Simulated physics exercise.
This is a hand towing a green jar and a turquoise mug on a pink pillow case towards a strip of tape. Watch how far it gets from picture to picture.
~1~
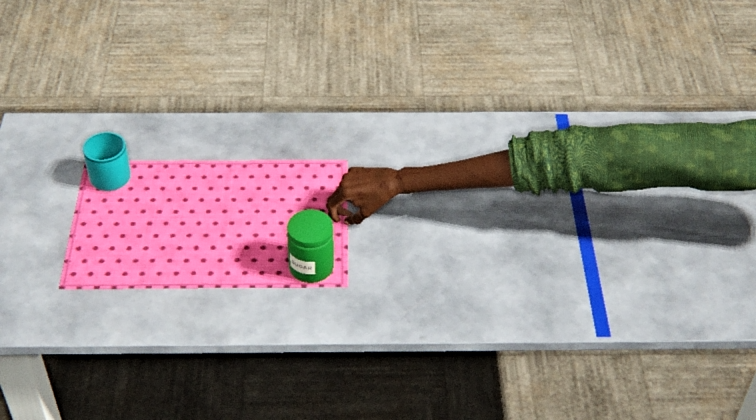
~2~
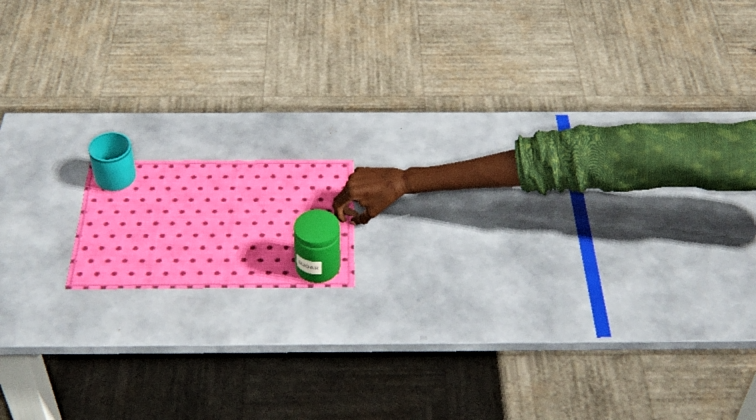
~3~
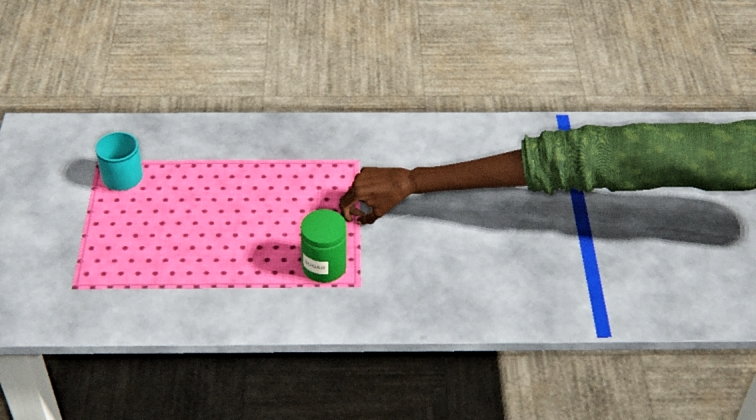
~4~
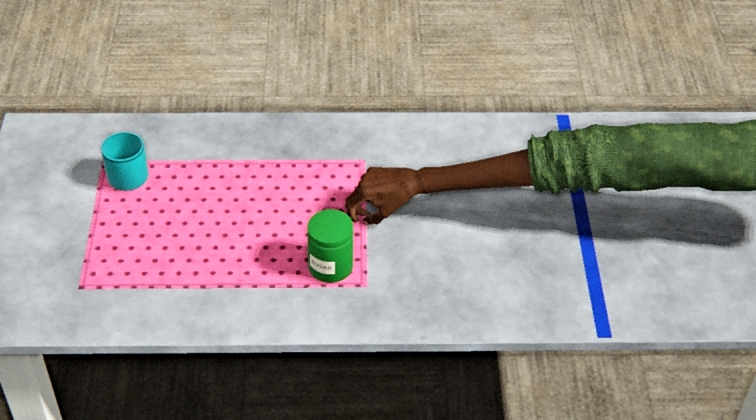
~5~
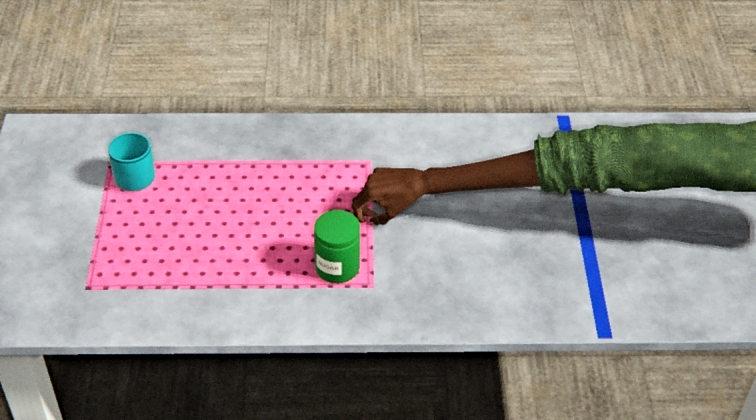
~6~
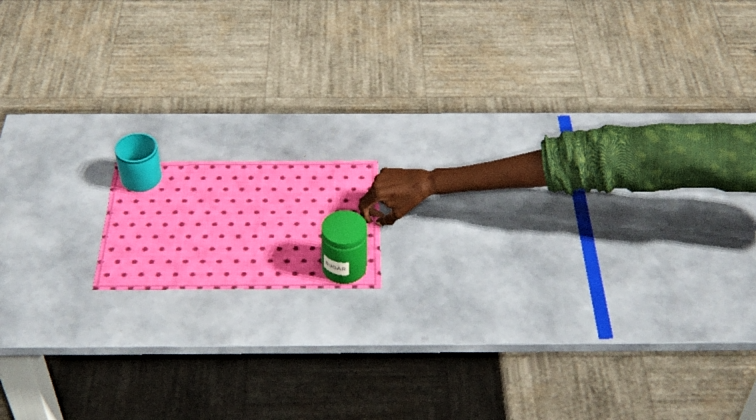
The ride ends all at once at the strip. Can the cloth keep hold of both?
Outcome: The green jar keeps its seat and the turquoise mug stays on the cloth.
Then, 1.65 s past the final frame, hem at the tape; green jar on the cloth near (551, 246); turquoise mug on the cloth near (332, 163).
Then, 1.76 s past the final frame, hem at the tape; green jar on the cloth near (558, 246); turquoise mug on the cloth near (339, 163).
When it is over, hem at the tape; green jar on the cloth near (558, 246); turquoise mug on the cloth near (338, 163). The green jar stays on the cloth and the turquoise mug remains aboard.
